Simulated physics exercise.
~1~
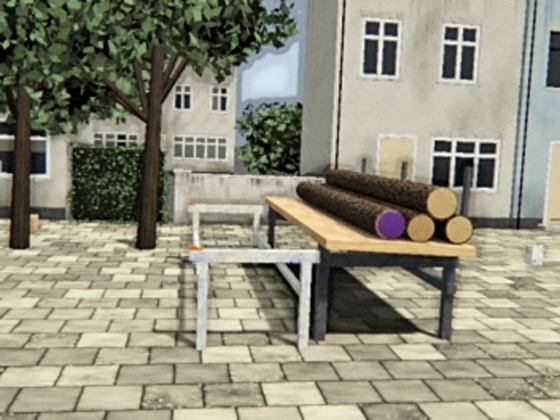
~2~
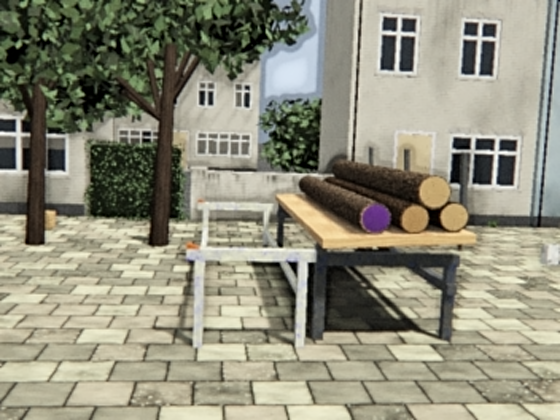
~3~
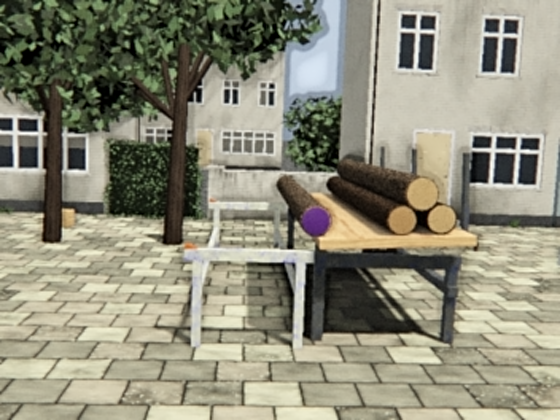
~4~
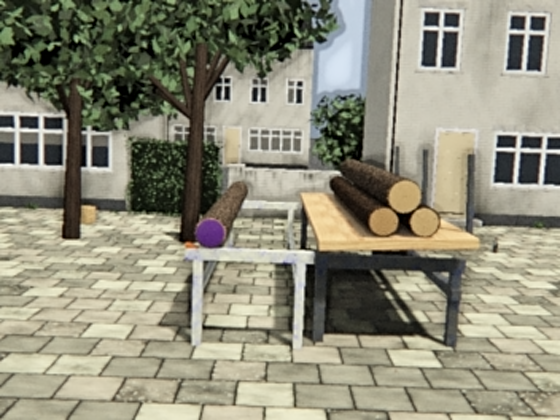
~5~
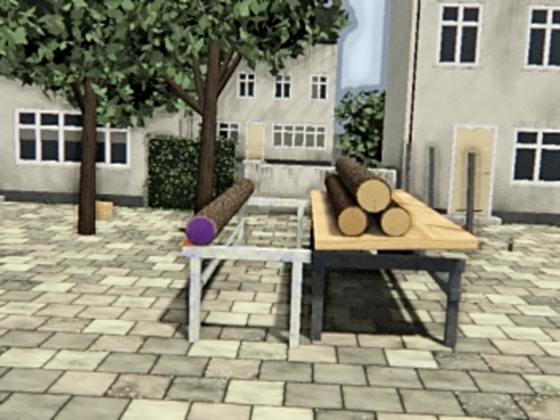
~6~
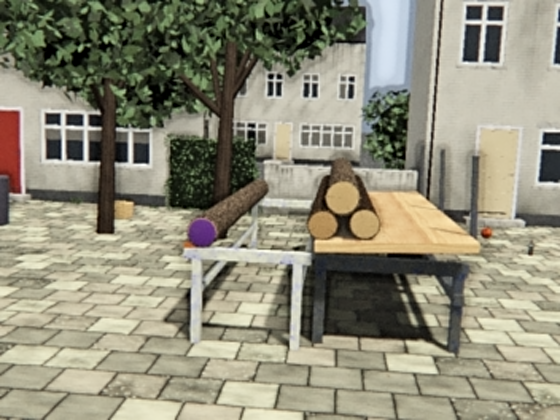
In a paved square with trees and pale buildings behind, four bark-covered logs lie on a wooden-topped table beside a lower, whitish metal rack, one log showing a purple end. The purple-ended log starts at the left of the pile and moves left toward the table's edge. It separates from the other three, crosses onto the rack, and rolls on to the rack's left end. There it comes to rest and stays up on the rack. The other three remain stacked on the table, shifting to its left side as the view drifts slightly sideways.
